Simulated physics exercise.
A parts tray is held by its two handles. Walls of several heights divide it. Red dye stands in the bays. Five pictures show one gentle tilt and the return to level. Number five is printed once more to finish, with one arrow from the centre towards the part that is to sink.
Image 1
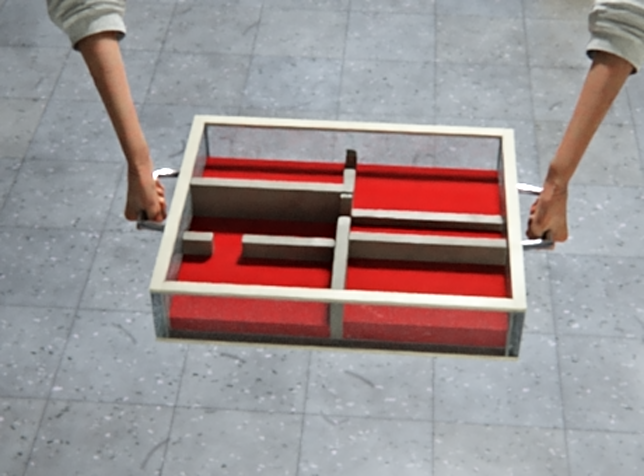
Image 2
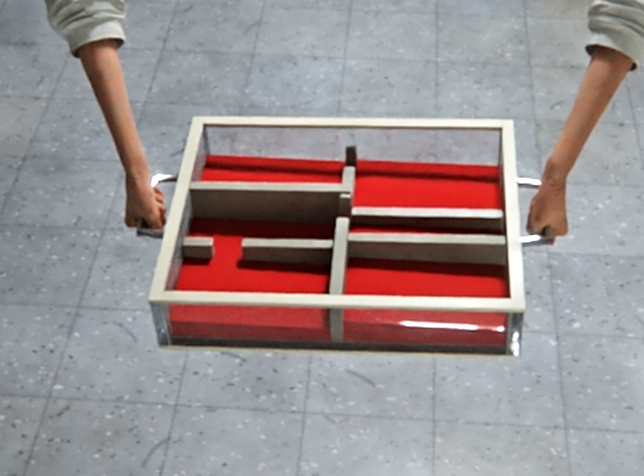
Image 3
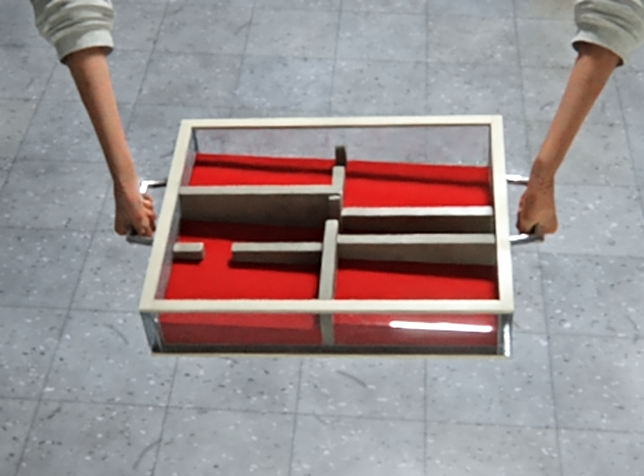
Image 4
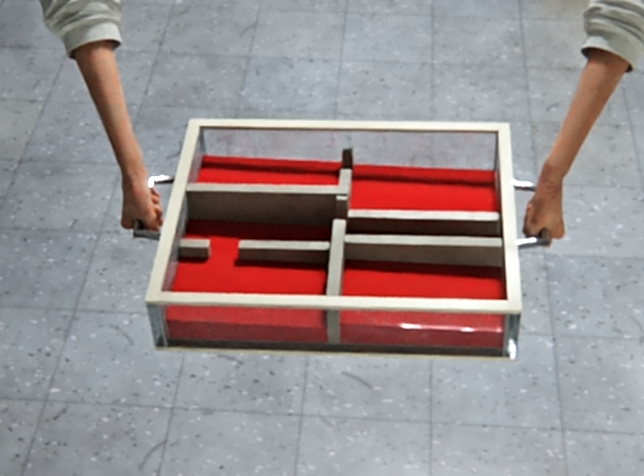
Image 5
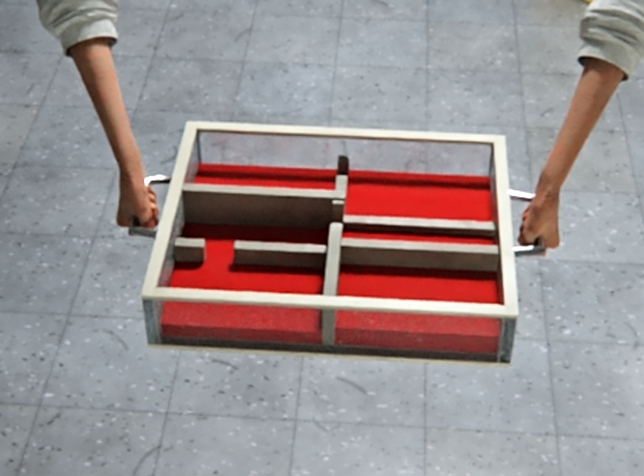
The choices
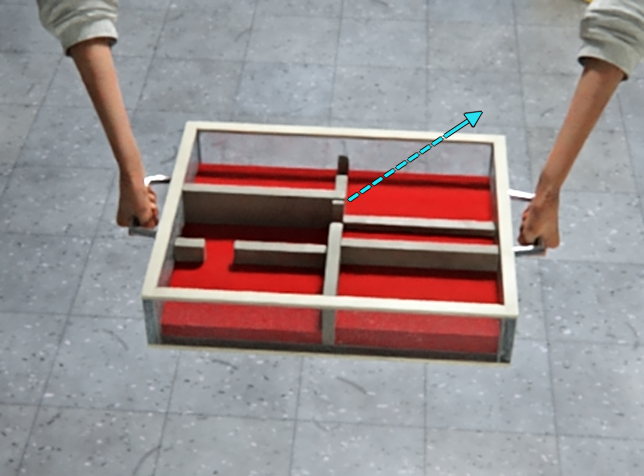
Two hands held a clear-sided, divided tray of red dye by its handles above a tiled floor, tilted it slightly down toward the front left, then brought it back level.
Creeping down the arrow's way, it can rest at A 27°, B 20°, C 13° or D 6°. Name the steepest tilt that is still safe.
C will do.
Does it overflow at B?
Yes, it does.
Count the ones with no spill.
Two of them.
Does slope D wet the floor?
No, that is safe.
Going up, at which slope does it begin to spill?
B.
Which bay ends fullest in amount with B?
The back right bay.
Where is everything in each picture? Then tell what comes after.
In the first picture, the tray is level; deepest in the front right bay, at (423, 290), shallowest in the centre right.
In the second picture, tipped about 3° down to the front left; no wall is crossed.
In the third picture, tipped about 6° down to the front left; no wall is crossed.
In the fourth picture, tipped about 3° down to the front left; no wall is crossed.
In the fifth picture, the tray is level; deepest in the front right bay, at (415, 296), shallowest in the front left.
The arrow ends at (476, 115).
Choosing A, about 50 % goes over the rim.
Choosing B, about 18 % goes over the rim.
Choosing C, nothing spills; the back right bay holds the most.
Choosing D, nothing spills; the back right bay holds the most.
